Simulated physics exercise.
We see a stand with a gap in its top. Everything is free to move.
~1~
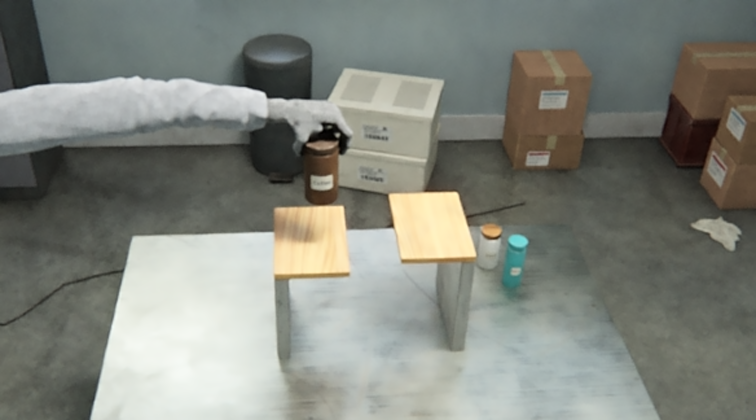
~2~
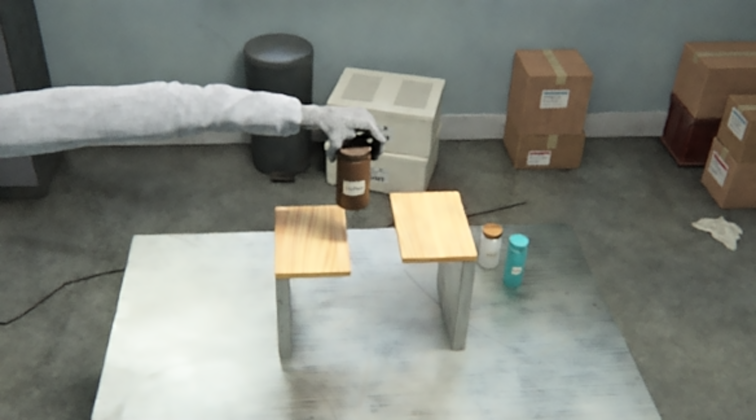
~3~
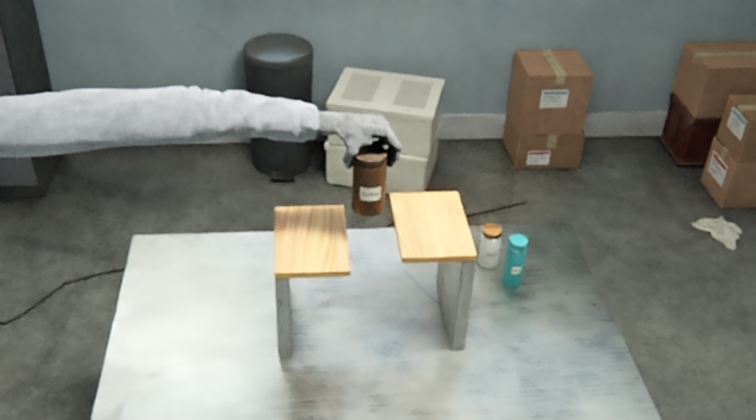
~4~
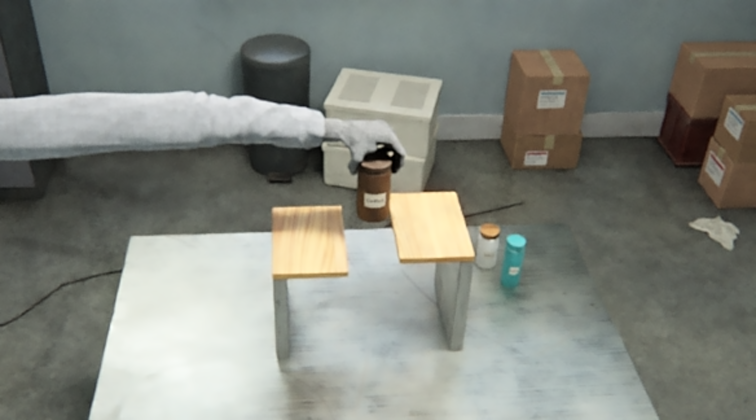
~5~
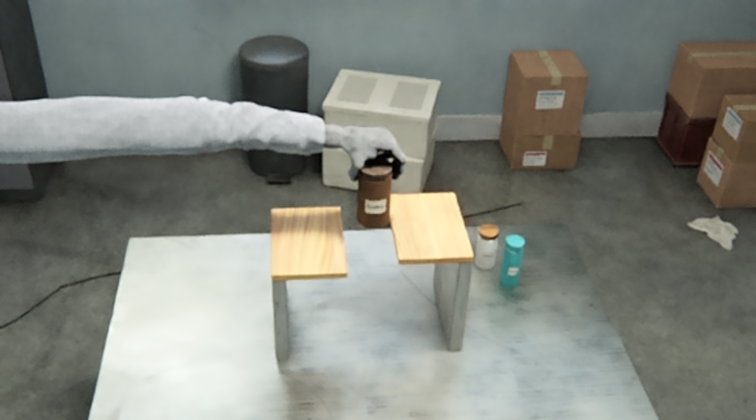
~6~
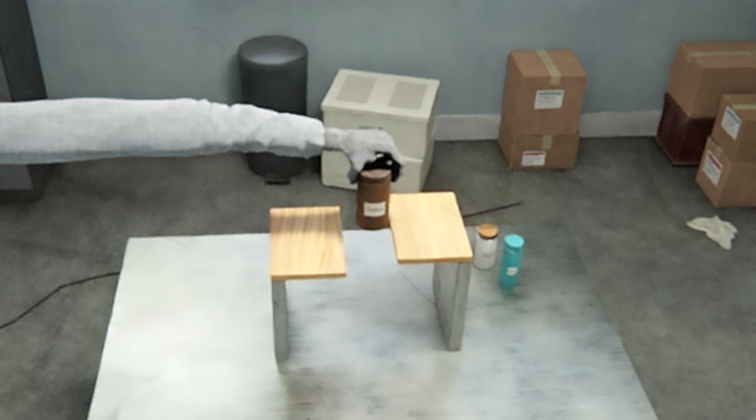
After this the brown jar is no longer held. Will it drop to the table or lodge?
Here the jar drops through.
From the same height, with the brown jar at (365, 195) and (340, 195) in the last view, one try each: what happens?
First, it drops through; second, it is caught.
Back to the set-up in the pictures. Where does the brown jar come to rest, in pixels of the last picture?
Near (370, 298).
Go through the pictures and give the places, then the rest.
On its way; brown jar (321, 169); turquoise shaker (515, 262), in the first frame.
On its way; brown jar (353, 174); turquoise shaker (516, 261), in the second frame.
On its way; brown jar (370, 181); turquoise shaker (515, 261), in the third frame.
On its way; brown jar (374, 187); turquoise shaker (513, 261), in the fourth frame.
On its way; brown jar (375, 193); turquoise shaker (512, 262), in the fifth frame.
Held still over the gap; brown jar (373, 196); turquoise shaker (511, 262), in the sixth frame.
Then, 0.20 s later than the last frame, brown jar moved about its own width near (373, 214).
Then, 0.30 s later than the last frame, brown jar moved well along near (371, 267).
Then, 0.40 s later than the last frame, brown jar moved well along near (370, 293).
When it is over, moved from the start, brown jar; the other 2 as before. End places, in pixels of the last picture, brown jar near (370, 298). The jar goes down the gap.
